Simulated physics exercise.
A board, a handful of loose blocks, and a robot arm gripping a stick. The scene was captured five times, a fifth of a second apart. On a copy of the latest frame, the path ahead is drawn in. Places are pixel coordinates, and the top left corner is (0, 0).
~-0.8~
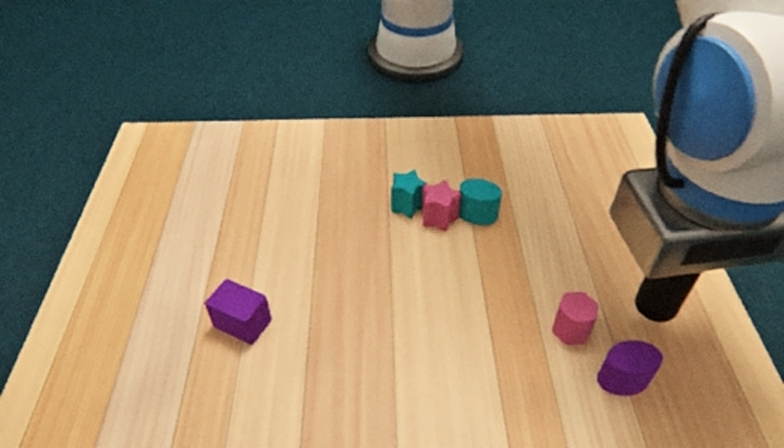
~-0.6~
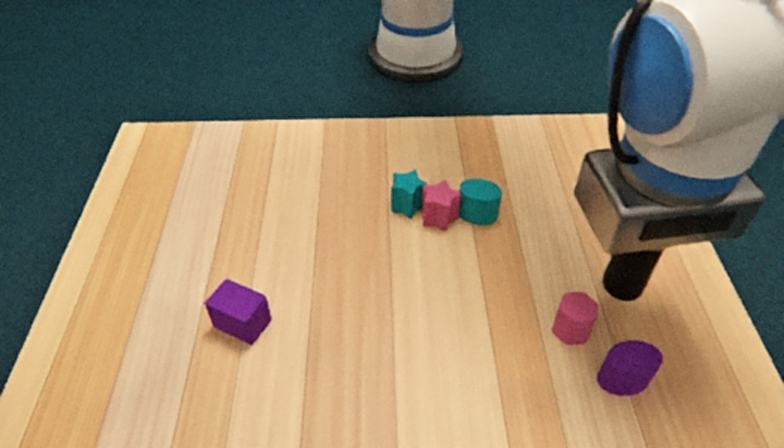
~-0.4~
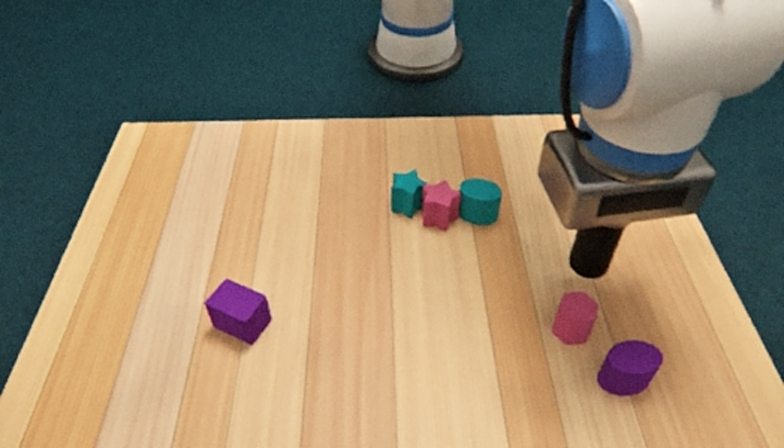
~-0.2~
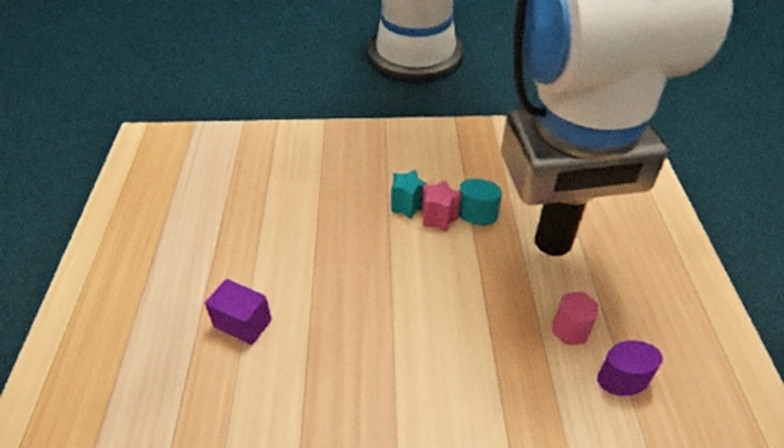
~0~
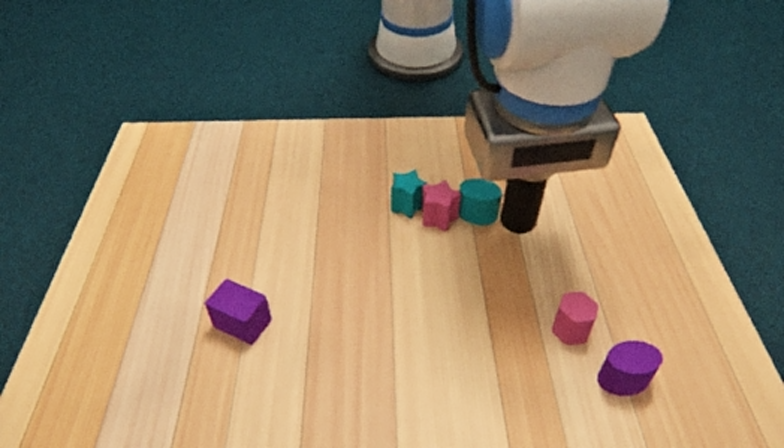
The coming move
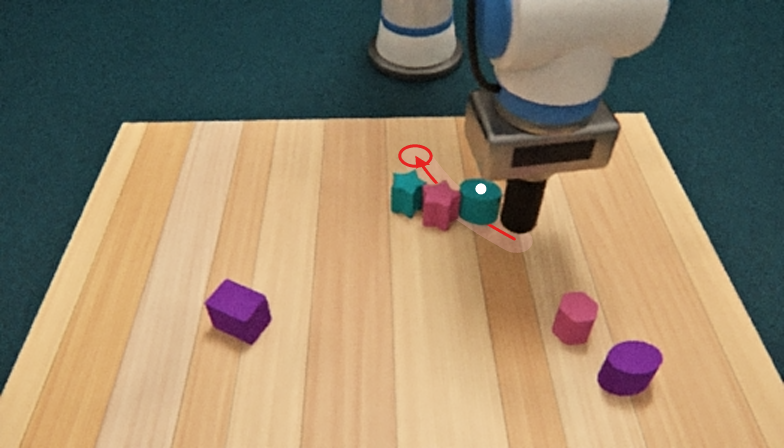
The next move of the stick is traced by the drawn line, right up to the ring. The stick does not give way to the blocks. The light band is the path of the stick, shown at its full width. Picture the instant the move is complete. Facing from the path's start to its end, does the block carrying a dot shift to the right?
In short: No.
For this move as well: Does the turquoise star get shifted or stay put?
From what I can tell, it won't keep its place.
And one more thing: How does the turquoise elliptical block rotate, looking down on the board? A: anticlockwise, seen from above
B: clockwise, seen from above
Correct choice: A.
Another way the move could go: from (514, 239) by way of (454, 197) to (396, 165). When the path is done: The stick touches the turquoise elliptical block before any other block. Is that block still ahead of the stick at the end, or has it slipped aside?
That block remains ahead.
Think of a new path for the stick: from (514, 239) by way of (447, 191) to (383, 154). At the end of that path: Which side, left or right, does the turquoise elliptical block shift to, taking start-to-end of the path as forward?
Left-hand side.
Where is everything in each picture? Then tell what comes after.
Stick's lower end (655, 307); turquoise star (408, 181); pink star (441, 193); turquoise elliptical block (481, 189), in the first picture.
Stick (622, 286); blocks still, in the second picture.
Stick (588, 265); blocks still, in the third picture.
Stick (553, 244); blocks still, in the fourth picture.
Stick (518, 222); turquoise star (408, 181); pink star (441, 193); turquoise elliptical block (481, 189), in the fifth picture.
Drawn move, from (514, 239) via (453, 199), ending at (415, 156); the dot is on the turquoise elliptical block.
The first path, step by step. One third of the way, stick (473, 196); pink star (437, 192), turned 20° anticlockwise; turquoise elliptical block (449, 170).
Two thirds of the way, stick (438, 167); turquoise star (396, 181), turned 15° clockwise; pink star (430, 185), turned 90° anticlockwise; turquoise elliptical block (411, 146), turned 30° anticlockwise.
At the end, stick (416, 139); turquoise star (396, 181), turned 15° clockwise; pink star (430, 185), turned 90° anticlockwise; turquoise elliptical block (386, 131), turned 105° anticlockwise.
